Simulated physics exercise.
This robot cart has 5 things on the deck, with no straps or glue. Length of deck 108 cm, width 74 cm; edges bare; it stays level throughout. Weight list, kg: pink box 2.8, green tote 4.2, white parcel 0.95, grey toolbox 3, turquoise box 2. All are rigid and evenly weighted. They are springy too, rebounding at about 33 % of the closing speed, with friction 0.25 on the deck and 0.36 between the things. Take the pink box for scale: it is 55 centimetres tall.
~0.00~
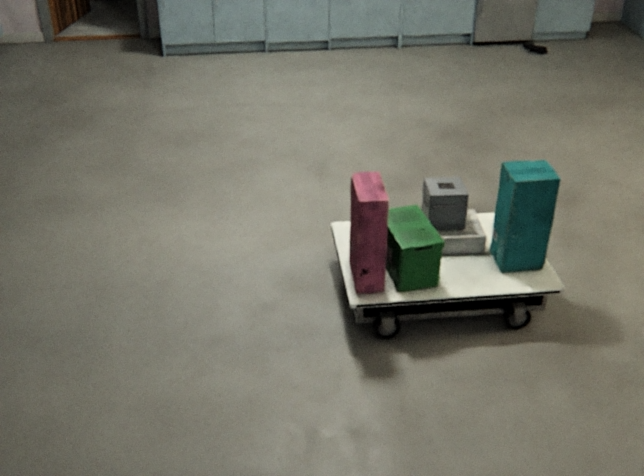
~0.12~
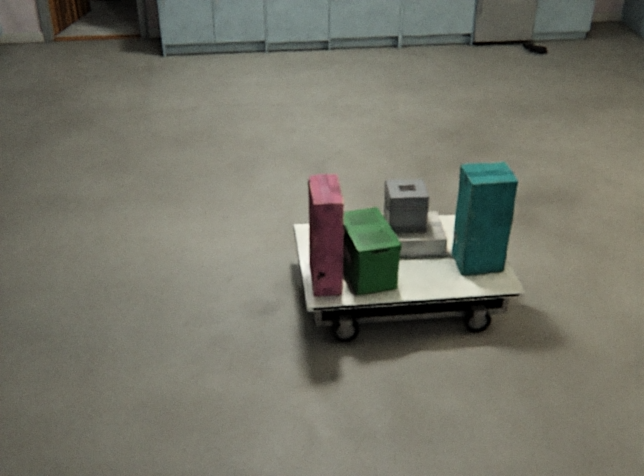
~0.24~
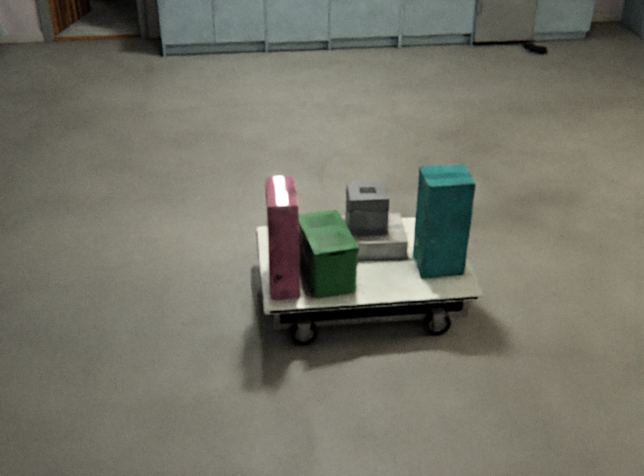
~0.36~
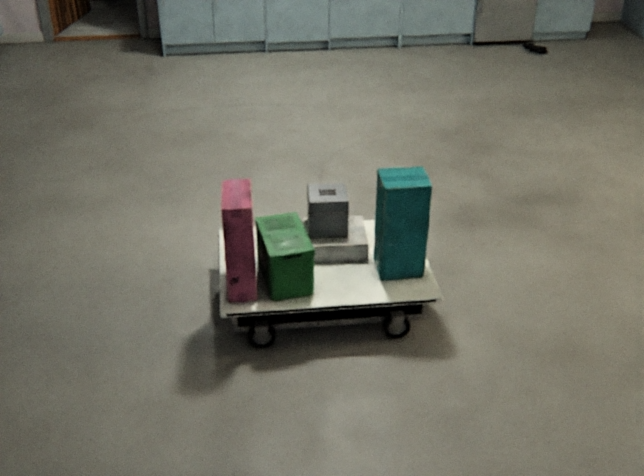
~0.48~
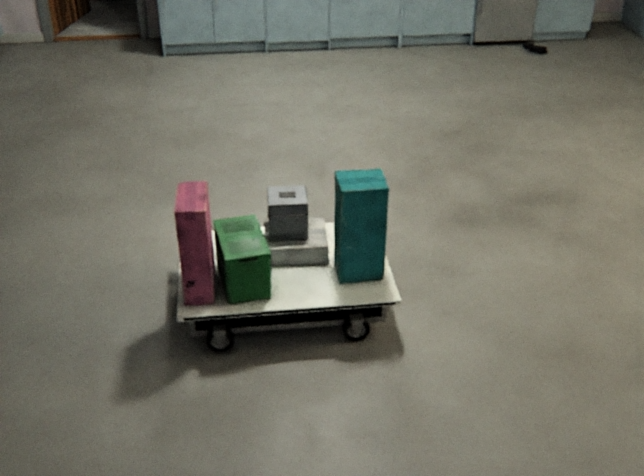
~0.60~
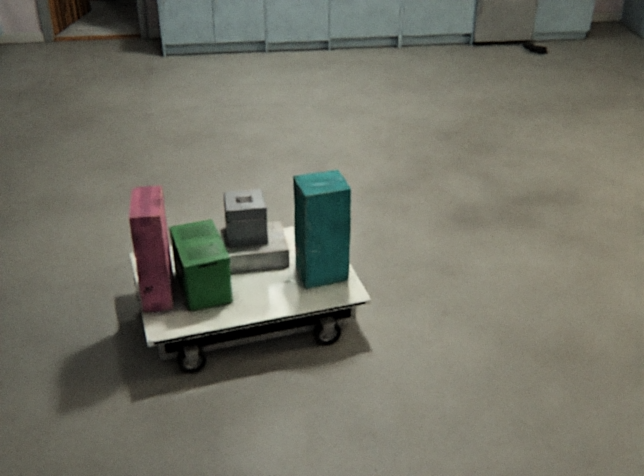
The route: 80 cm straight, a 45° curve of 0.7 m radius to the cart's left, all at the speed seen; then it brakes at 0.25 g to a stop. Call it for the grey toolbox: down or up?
Down.
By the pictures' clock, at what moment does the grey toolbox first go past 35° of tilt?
1.0 s or so.
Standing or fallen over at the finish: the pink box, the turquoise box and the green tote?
Outcome noted - the pink box ends up fallen, the turquoise box survives without falling, the green tote ends up fallen.
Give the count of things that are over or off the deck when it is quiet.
I get 4.
After 0.90 s, cart 162 cm along, turned 45°; pink box, white parcel and grey toolbox now off the deck; green tote moved 50 cm; turquoise box moved 8 cm.
After 1.20 s, cart 206 cm along, turned 45°; green tote now off the deck; turquoise box moved 12 cm.
In the end (2.3 s), off the deck and tipped over, pink box, green tote, white parcel and grey toolbox; not toppled but over 10 cm from the start, turquoise box.
